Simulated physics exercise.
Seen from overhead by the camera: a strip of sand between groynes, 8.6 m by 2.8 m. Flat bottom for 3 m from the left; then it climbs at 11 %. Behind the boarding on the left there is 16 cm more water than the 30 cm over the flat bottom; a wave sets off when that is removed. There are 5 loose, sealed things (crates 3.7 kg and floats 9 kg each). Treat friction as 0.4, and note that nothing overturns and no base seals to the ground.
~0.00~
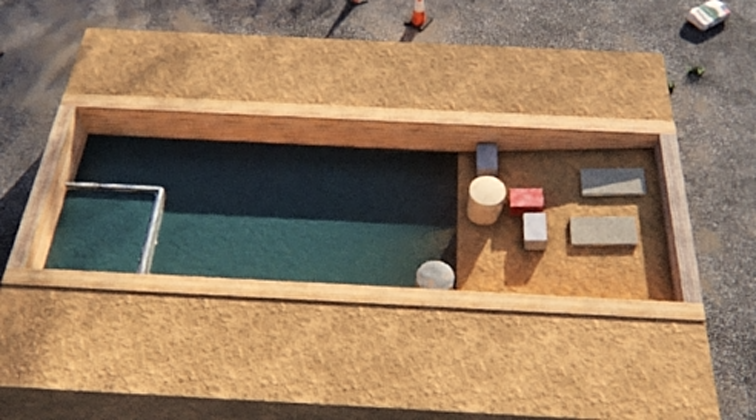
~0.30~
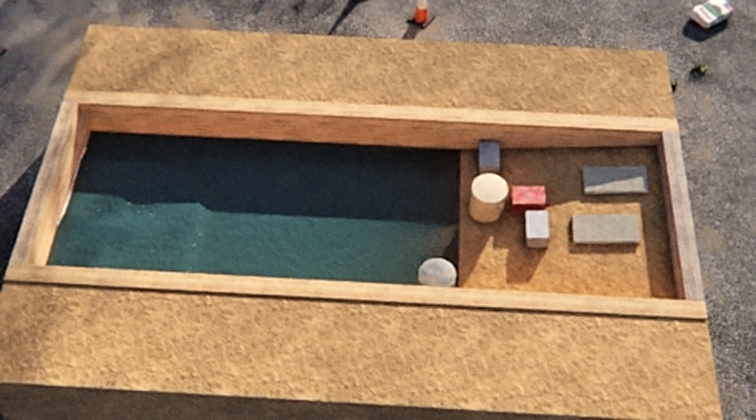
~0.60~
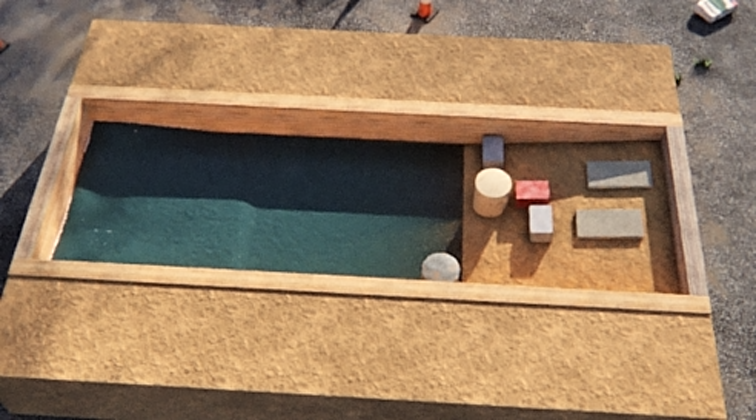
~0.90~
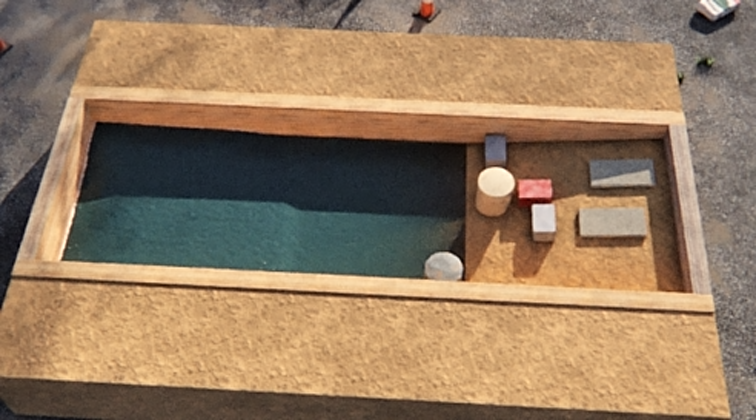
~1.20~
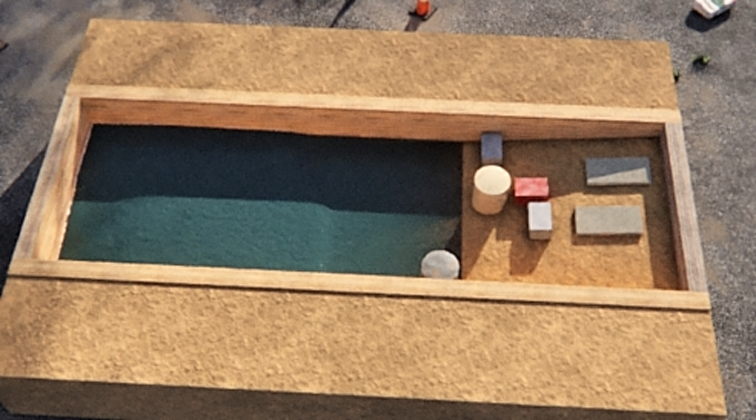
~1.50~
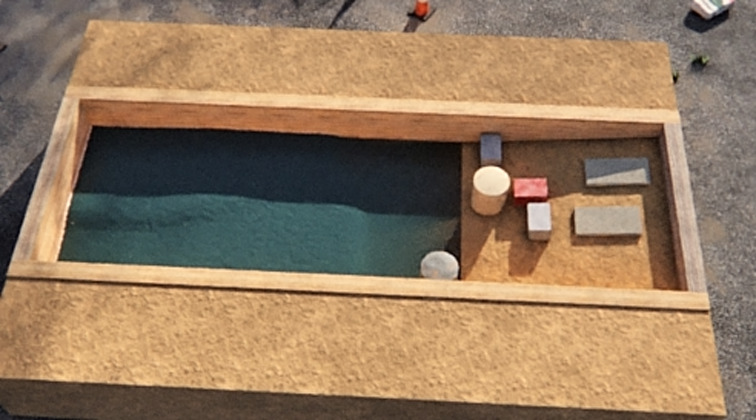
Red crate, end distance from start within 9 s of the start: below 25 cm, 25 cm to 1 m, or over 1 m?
It is going to remain close by.
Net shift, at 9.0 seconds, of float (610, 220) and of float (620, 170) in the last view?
The first is 0 cm from its start, the second 0 cm.
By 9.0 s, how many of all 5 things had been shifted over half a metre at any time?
I make that 1.
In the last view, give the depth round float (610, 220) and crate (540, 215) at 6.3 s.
I'd put it at 0 cm and 0 cm respectively.
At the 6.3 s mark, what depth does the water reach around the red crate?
The depth there is around 1 cm.
After 2.1 s the red crate is near (533, 188), 0.0 m from its start, aground; 0 afloat.
After 4.0 s the red crate is near (533, 188), 0.0 m from its start, aground; 0 afloat.
After 6.3 s the red crate is near (532, 189), 0.0 m from its start, aground; 0 afloat.
After 9.0 s the red crate is near (532, 189), 0.0 m from its start, aground; 0 afloat.
